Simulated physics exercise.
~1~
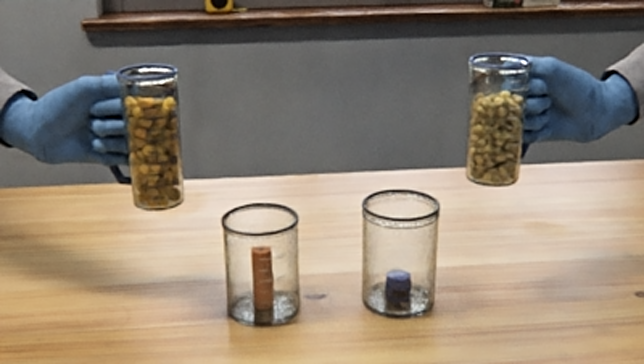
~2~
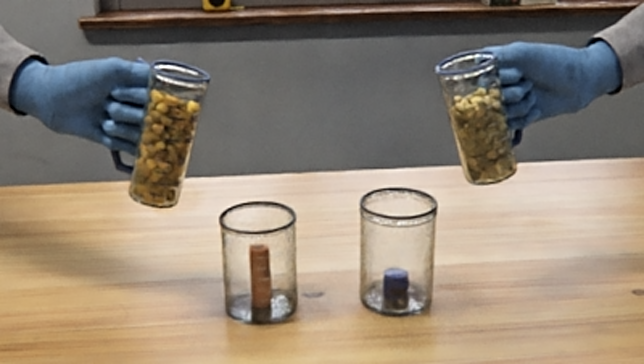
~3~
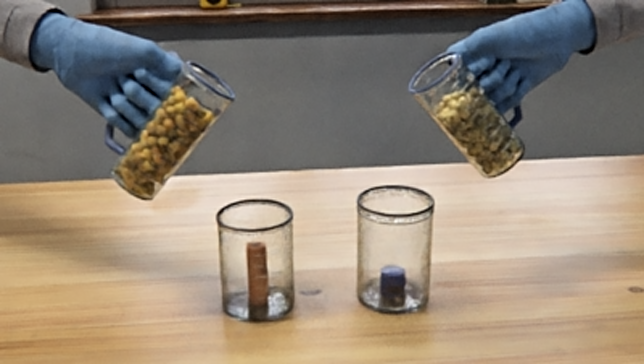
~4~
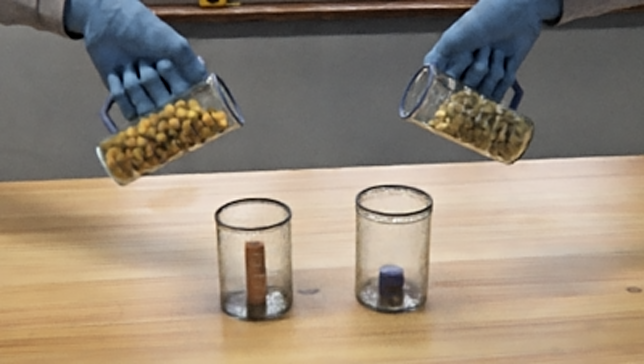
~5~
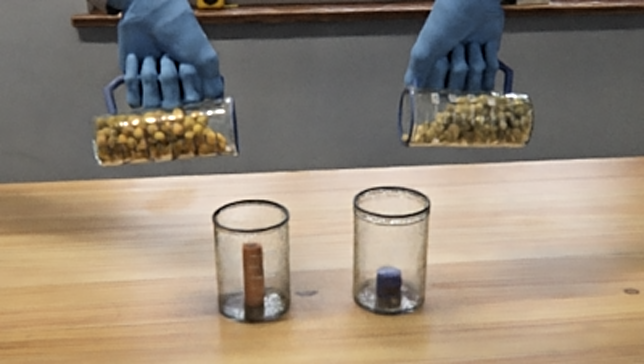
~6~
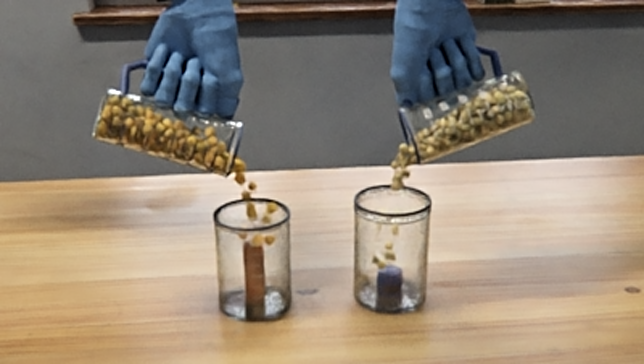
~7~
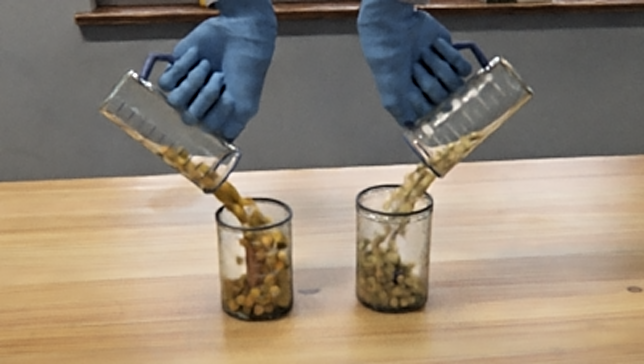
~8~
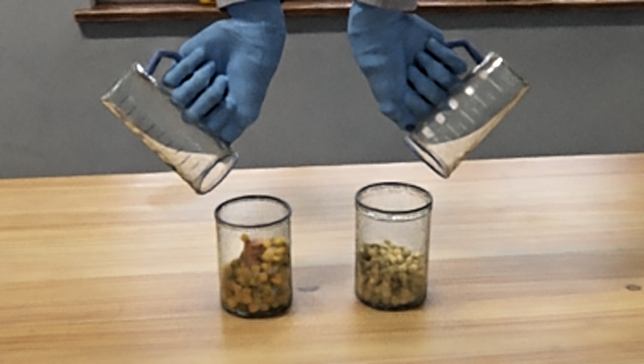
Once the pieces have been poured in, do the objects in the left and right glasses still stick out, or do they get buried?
The reddish-brown object in the left glass still sticks out of the pieces. The short blue one in the right glass gets buried.
